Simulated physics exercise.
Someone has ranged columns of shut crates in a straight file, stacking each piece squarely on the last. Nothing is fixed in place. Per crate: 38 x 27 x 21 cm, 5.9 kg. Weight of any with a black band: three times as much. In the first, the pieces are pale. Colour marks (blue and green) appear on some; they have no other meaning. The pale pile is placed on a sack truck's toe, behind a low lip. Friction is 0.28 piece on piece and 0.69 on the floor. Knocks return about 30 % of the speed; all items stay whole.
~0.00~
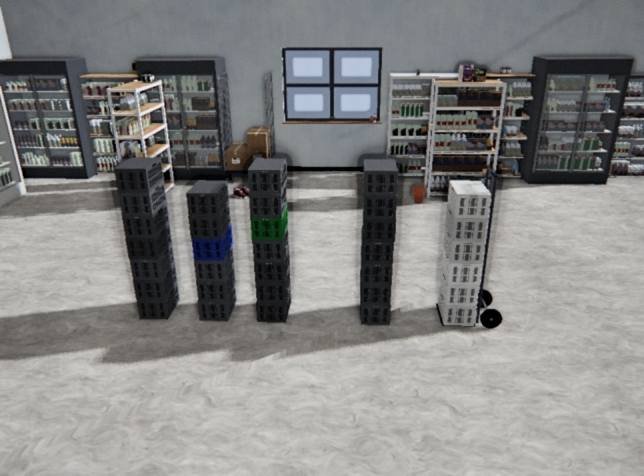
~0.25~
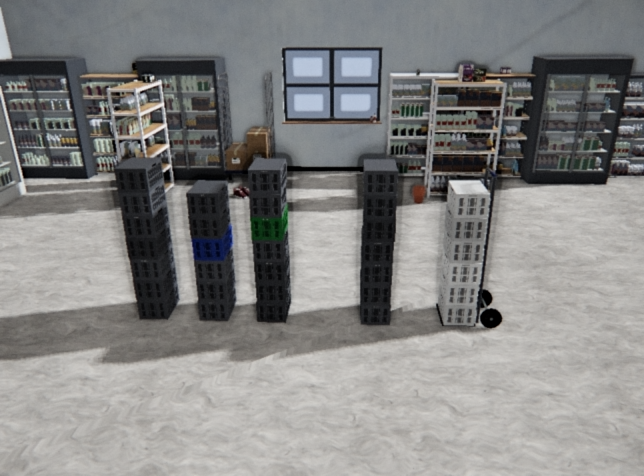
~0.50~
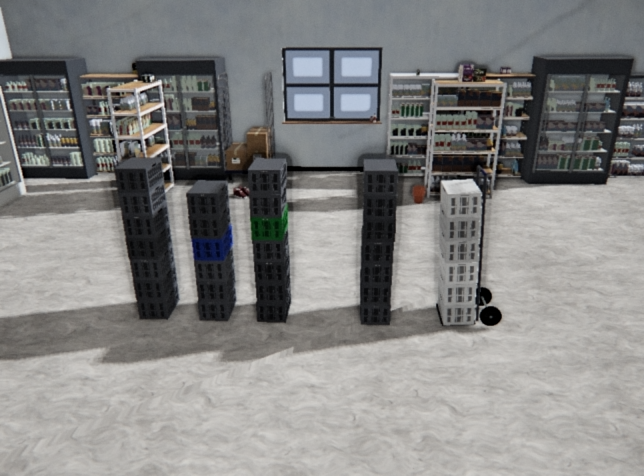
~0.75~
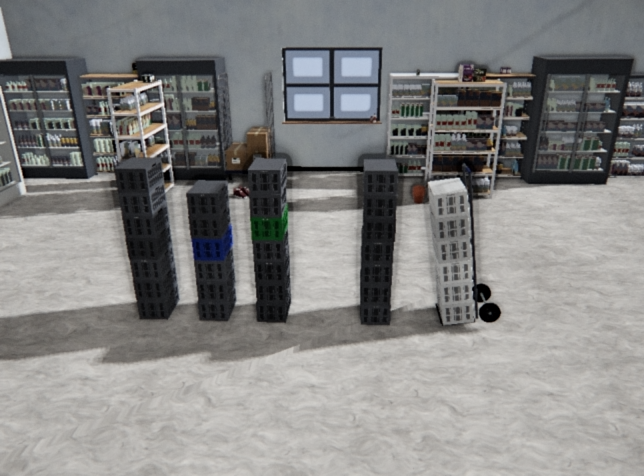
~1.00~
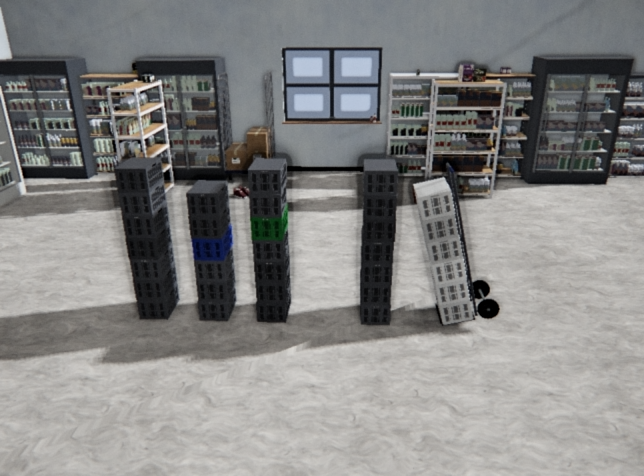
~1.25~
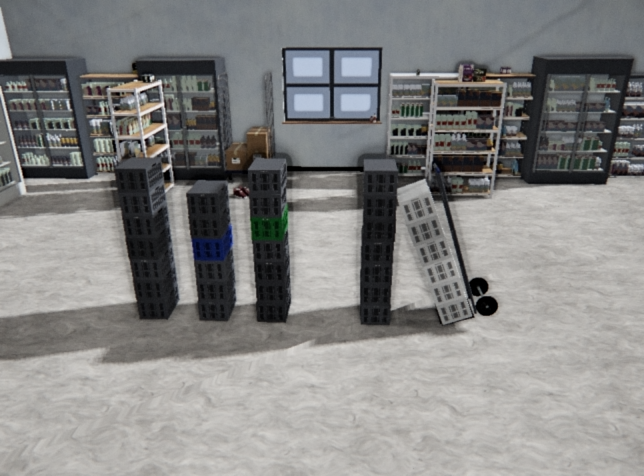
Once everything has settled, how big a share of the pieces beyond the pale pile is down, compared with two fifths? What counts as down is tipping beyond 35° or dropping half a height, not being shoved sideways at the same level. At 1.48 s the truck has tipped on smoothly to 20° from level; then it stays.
The share down is over two fifths.
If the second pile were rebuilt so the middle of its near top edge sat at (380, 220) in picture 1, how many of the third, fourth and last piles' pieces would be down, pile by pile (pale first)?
Down by pile: Third 6, fourth 6, last 7.
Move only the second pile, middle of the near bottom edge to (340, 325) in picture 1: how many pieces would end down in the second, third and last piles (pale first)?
Second 6, third 6, last 7 down.
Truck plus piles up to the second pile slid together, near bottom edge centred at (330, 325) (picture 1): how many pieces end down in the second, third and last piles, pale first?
Result: Second pile 6, third pile 7, last pile 7.
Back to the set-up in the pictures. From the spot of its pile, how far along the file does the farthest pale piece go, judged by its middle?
Distance: Near 140 cm.
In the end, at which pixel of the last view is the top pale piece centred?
Roughly at (306, 268).
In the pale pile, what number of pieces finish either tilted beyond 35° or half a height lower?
That happens to 6 of them.
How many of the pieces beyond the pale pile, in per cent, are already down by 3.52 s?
By then 95 %.
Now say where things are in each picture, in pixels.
In the first frame (places mark the middle of the side facing us), truck frame (492, 209) 0° forward; blue crate (208, 250); green crate (266, 229); the rest undisturbed.
In the second frame, truck frame (491, 209) 0° forward; green crate (266, 229).
In the third frame, truck frame (484, 207) 3° forward, top of the pale pile leaning 3°; green crate (266, 229); the rest undisturbed.
In the fourth frame, truck frame (471, 205) 9° forward, top of the pale pile leaning 9°; green crate (266, 229); the rest undisturbed.
In the fifth frame, truck frame (458, 204) 14° forward, top of the pale pile leaning 14°; green crate (266, 229); the rest undisturbed.
In the sixth frame, truck frame (447, 204) 18° forward, top of the pale pile leaning 21°; green crate (266, 229); blue crate (208, 250); the rest undisturbed.
After 2.58 s, 6 of the pale pile down; 6 of the 27 other crates down; green crate leaning 4°.
After 3.52 s, 6 of the pale pile down; 25 of the 27 other crates down; green crate leaning 45°, 37 cm lower; blue crate leaning 45°, 22 cm lower.
At rest (5.3 s), 6 of the pale pile down; 25 of the 27 other crates down; blue crate leaning 47°, 37 cm lower; green crate leaning 44°, 39 cm lower. That is 93 per cent. As the last picture would show them, middles, blue crate near (133, 274), green crate near (179, 260).
